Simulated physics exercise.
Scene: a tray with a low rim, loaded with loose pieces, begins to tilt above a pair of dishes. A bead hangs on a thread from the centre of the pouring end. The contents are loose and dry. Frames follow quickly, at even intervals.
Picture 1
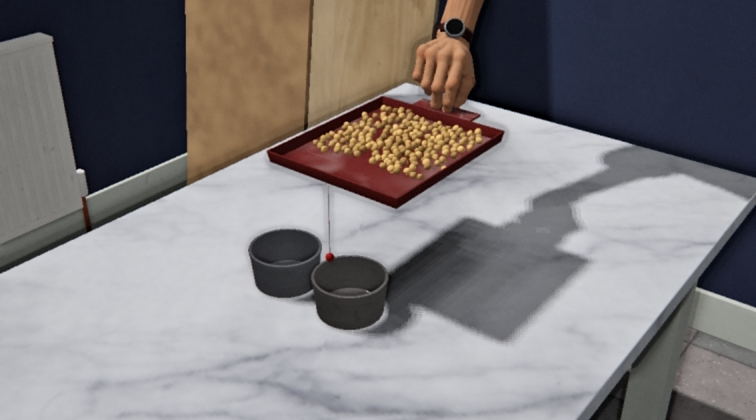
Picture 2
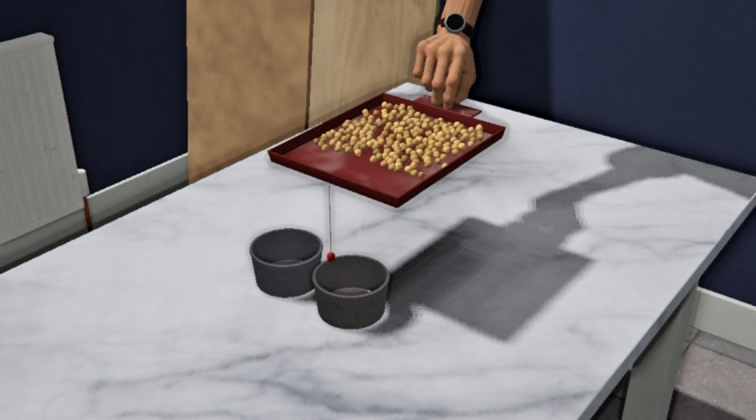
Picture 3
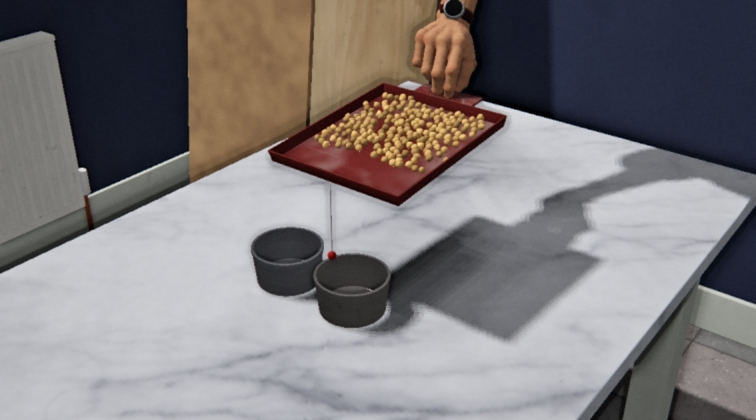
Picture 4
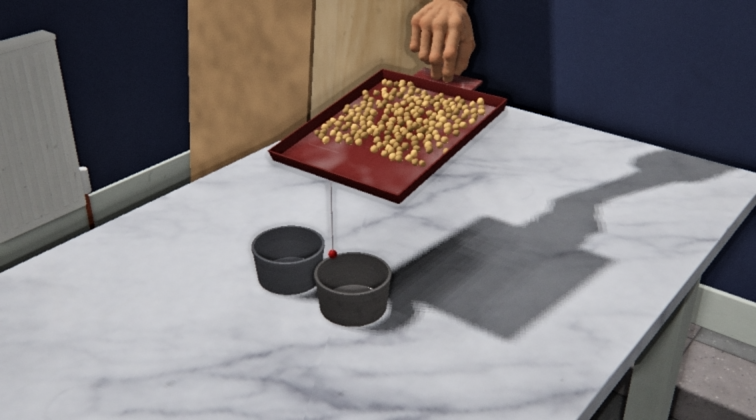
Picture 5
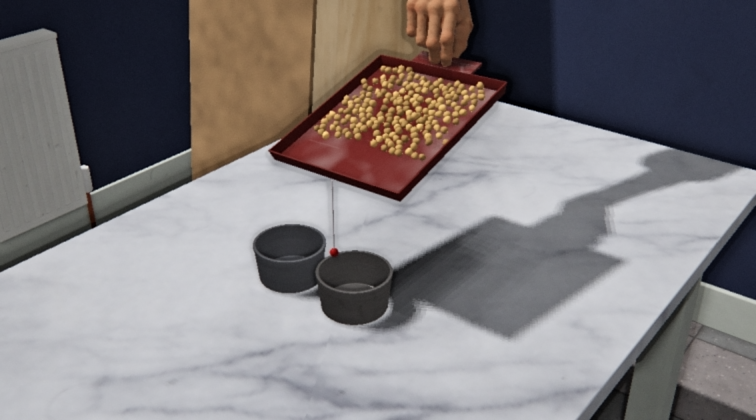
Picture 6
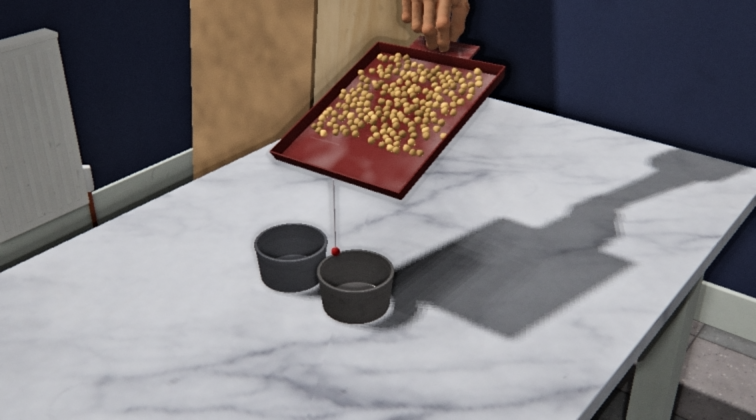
On a marble worktop, a hand raising the handle end of a red tray of chickpeas, tilting it above two dark dishes.
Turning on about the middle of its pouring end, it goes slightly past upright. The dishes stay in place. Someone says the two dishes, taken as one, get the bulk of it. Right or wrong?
Wrong, they get less than half.
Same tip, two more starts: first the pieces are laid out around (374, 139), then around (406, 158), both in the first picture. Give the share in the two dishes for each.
About 20 % and 20 %.
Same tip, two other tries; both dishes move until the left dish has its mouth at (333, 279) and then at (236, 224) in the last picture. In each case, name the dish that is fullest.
Try 1: The leftmost dish; try 2: The rightmost dish.
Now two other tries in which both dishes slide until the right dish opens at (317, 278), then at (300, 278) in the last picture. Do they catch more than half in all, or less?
Result, first setup: The bulk; second setup: The bulk.
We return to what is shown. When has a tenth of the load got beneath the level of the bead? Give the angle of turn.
It's turned some 65 degrees by then.
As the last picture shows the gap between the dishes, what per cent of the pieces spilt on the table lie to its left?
Near 90 in a hundred.
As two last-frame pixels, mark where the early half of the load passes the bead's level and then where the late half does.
First half (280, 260); second half (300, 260).
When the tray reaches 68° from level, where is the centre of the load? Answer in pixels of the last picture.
Centre estimate: (316, 164).
Shortly afterwards, tray tipped steeply; the bulk on the tray; only a few in the left dish; a little outside both; near a quarter in the air.
Next, tray tipped past a quarter turn; near a quarter on the tray; only a few in the right dish; a little in the left dish; near a third outside both; near a quarter in the air.
Some moments later, tray tipped past a quarter turn; only a few in the right dish; near a quarter in the left dish; the bulk outside both.
In the end, tray tipped past a quarter turn; only a few in the right dish; near a quarter in the left dish; the bulk outside both.
